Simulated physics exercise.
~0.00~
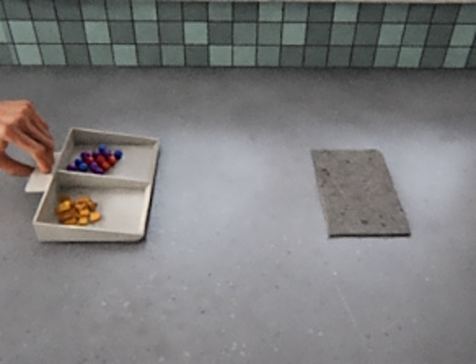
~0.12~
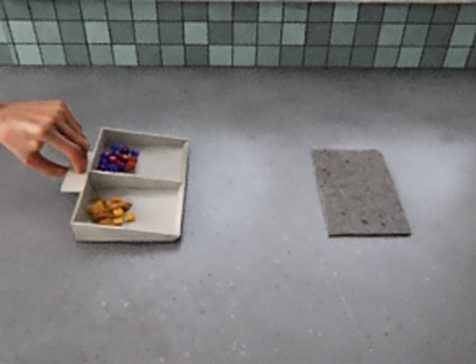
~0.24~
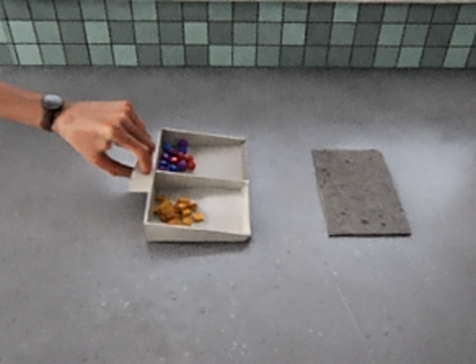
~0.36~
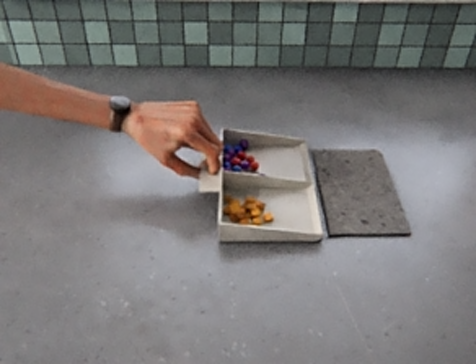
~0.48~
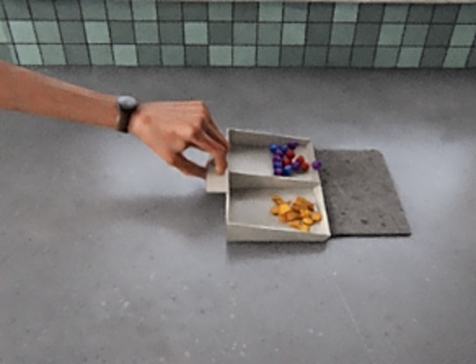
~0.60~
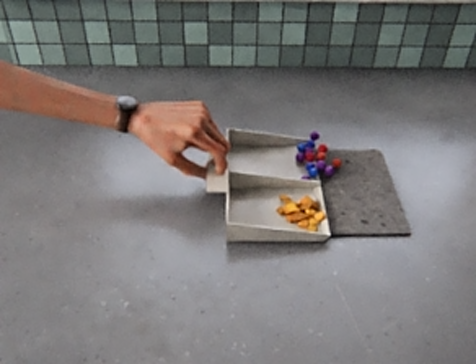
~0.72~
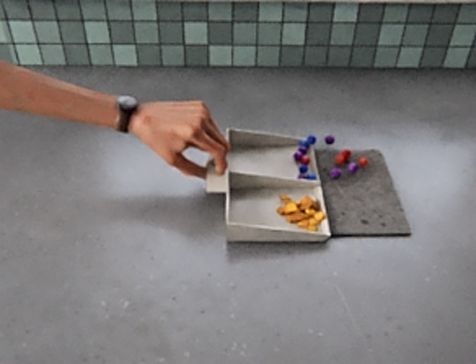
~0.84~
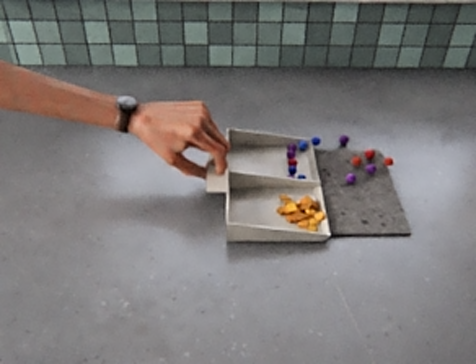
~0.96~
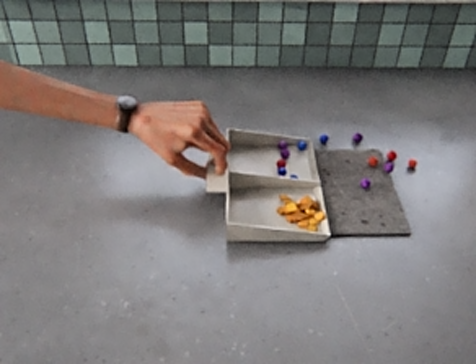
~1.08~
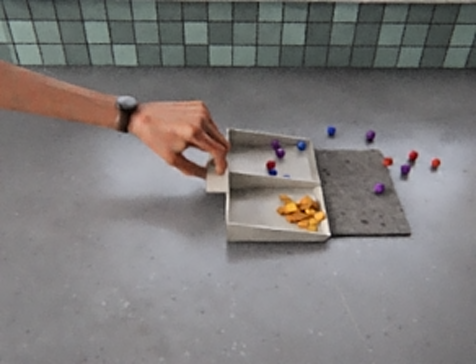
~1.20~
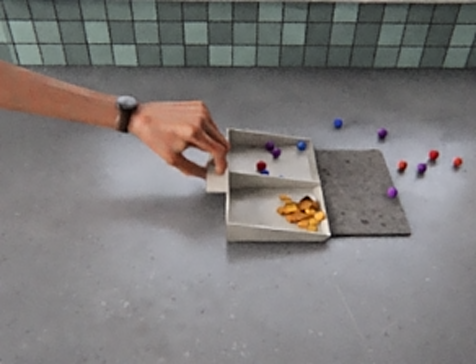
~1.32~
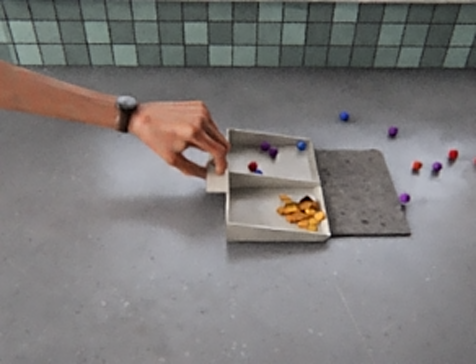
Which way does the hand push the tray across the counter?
The hand pushes the tray to the right, towards the flat grey slab.
